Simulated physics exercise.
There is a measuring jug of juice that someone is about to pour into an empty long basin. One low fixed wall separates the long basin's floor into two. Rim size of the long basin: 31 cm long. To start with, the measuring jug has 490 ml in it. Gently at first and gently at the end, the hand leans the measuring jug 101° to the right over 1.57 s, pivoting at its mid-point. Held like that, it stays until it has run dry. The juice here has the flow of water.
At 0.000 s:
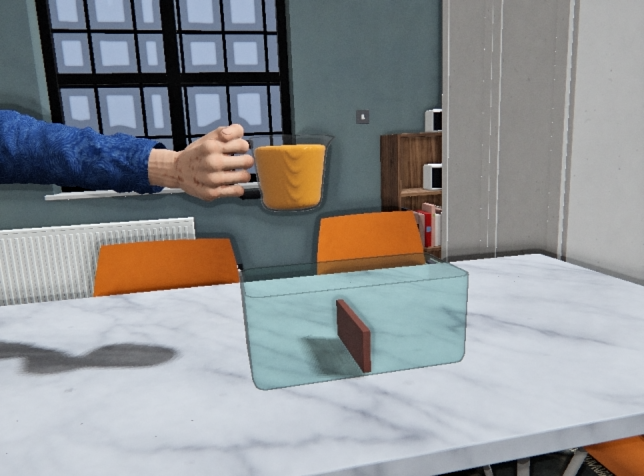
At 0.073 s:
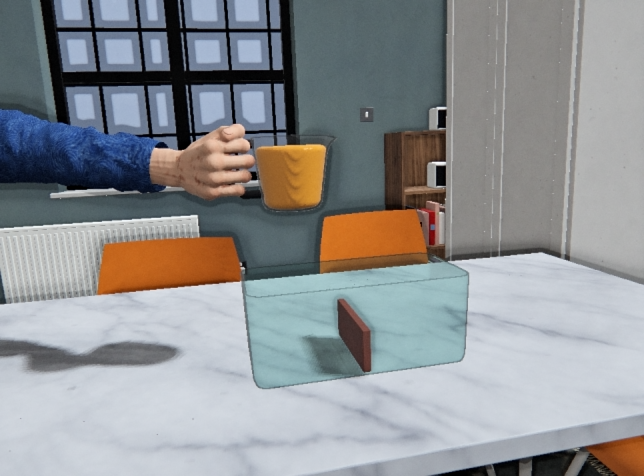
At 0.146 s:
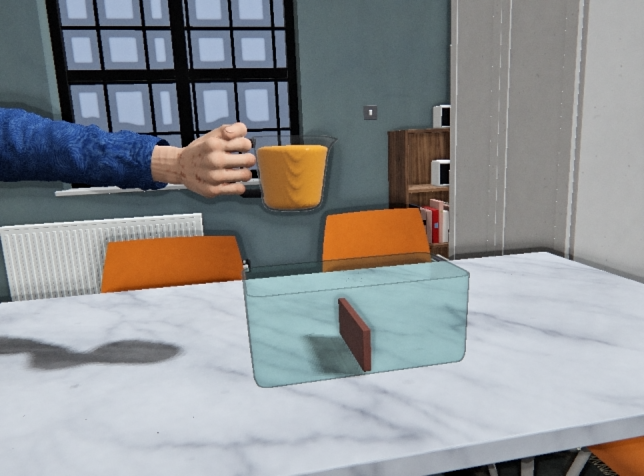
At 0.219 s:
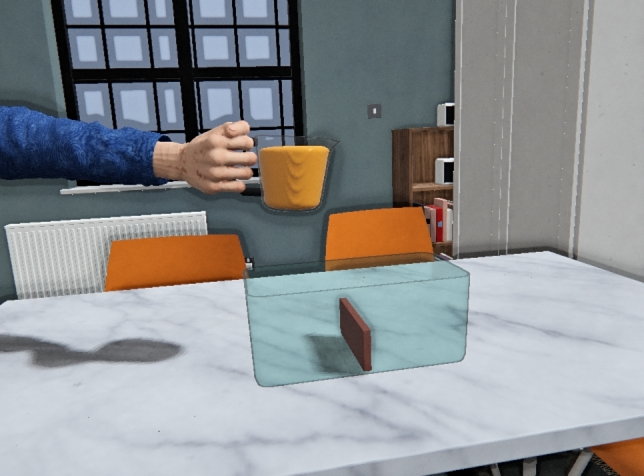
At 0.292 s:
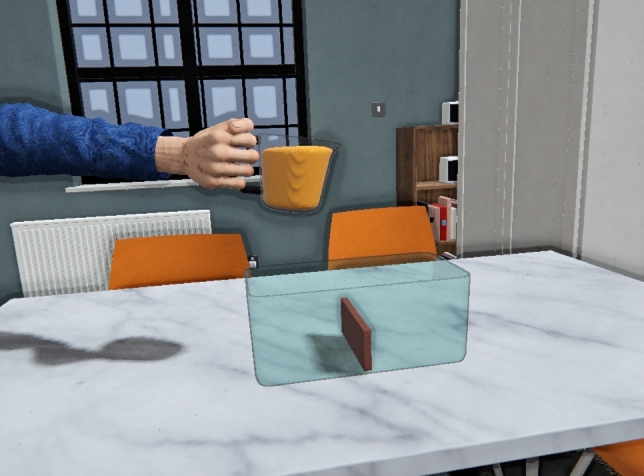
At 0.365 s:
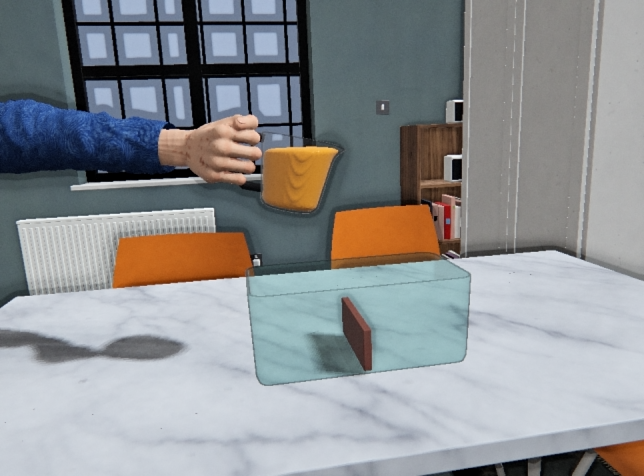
In a room with a dark-framed window on a grey-green wall, a white marble table is seen from slightly above, at its near side. A blue-sleeved hand at left holds a yellow-orange jug above a pale teal, see-through basin with a reddish-brown upright piece inside, with orange chairs behind. The hand gradually leans the jug slightly rightward, while the camera drifts slightly, shifting the background right.
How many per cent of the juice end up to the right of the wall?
About 96 per cent.
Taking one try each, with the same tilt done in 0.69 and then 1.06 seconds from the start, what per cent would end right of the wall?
I'd expect close to 95 per cent and then close to 95 per cent.
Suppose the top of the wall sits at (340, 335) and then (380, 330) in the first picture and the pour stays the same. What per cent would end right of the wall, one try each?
In order, 90 and 70 per cent.
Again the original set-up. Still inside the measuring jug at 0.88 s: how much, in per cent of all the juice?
Roughly 70 %.
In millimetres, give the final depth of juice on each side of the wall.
Depths at rest: Left around 0 mm, right around 22 mm.
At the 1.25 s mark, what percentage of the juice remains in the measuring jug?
Close to 18 percent of the whole amount.
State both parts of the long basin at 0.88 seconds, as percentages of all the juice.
Lab note: Left near 0 %, right near 12.
Then, 0.88 s in, the tilt is 60° and 71 per cent is still to pour, 0 is left of the wall and 11 right of it.
Then, 1.25 s in, the tilt is 91° and 18 per cent is still to pour, 1 is left of the wall and 67 right of it.
Then, 1.64 s in, the tilt is 101° and 0 per cent is still to pour, 2 is left of the wall and 96 right of it.
Then, 2.07 s in, the tilt is 101° and 0 per cent is still to pour, 3 is left of the wall and 96 right of it.
Finally, 3 per cent lies left of the wall, 96 right of it and 1 outside.
